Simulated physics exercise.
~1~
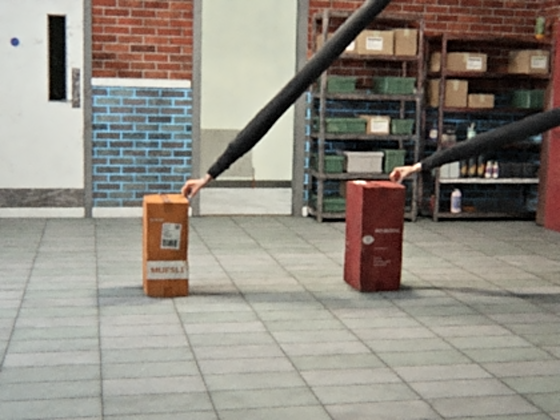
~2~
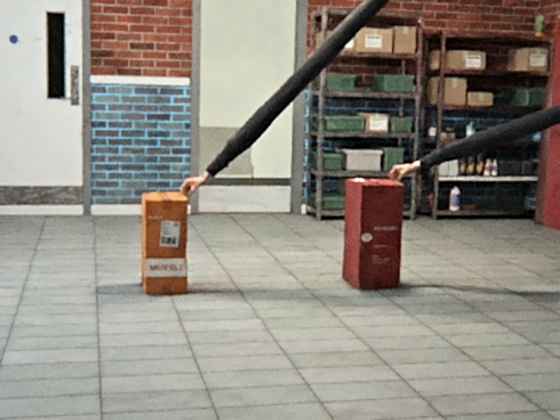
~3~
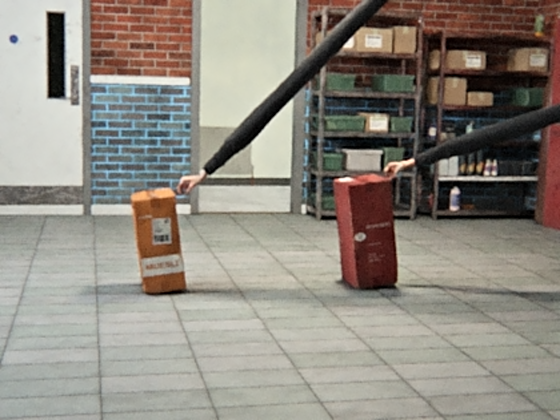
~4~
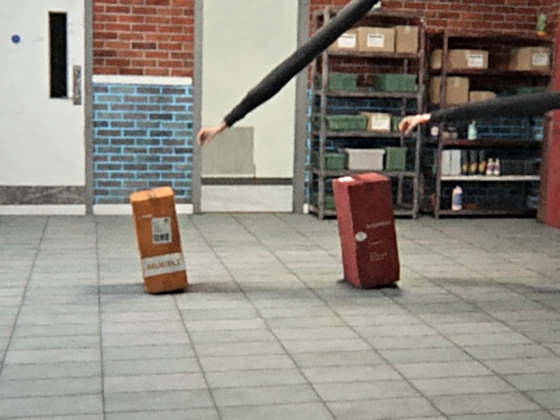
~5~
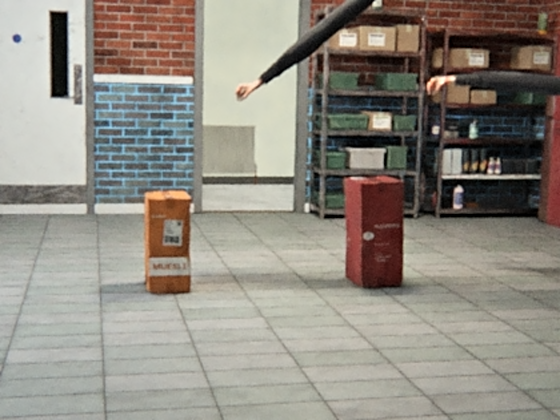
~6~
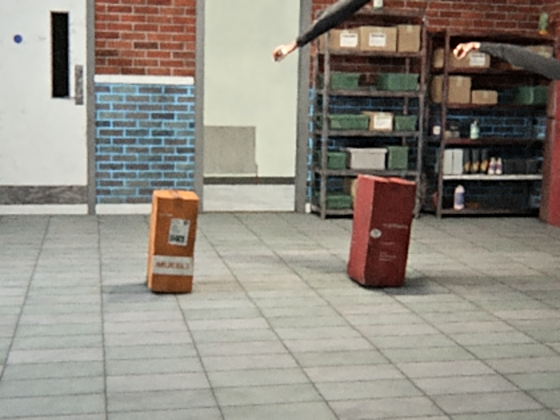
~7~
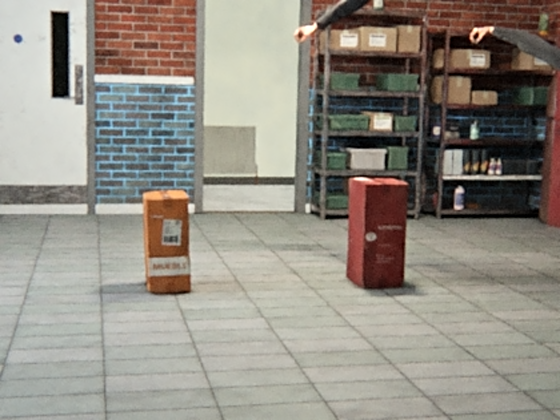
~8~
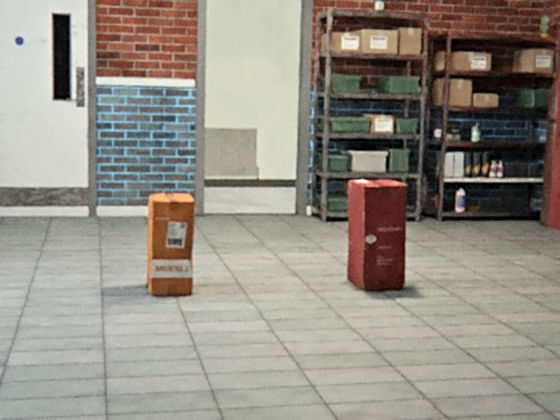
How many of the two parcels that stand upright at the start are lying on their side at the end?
None of them are lying on their side at the end. The orange parcel and the red parcel both remain standing on their bases.
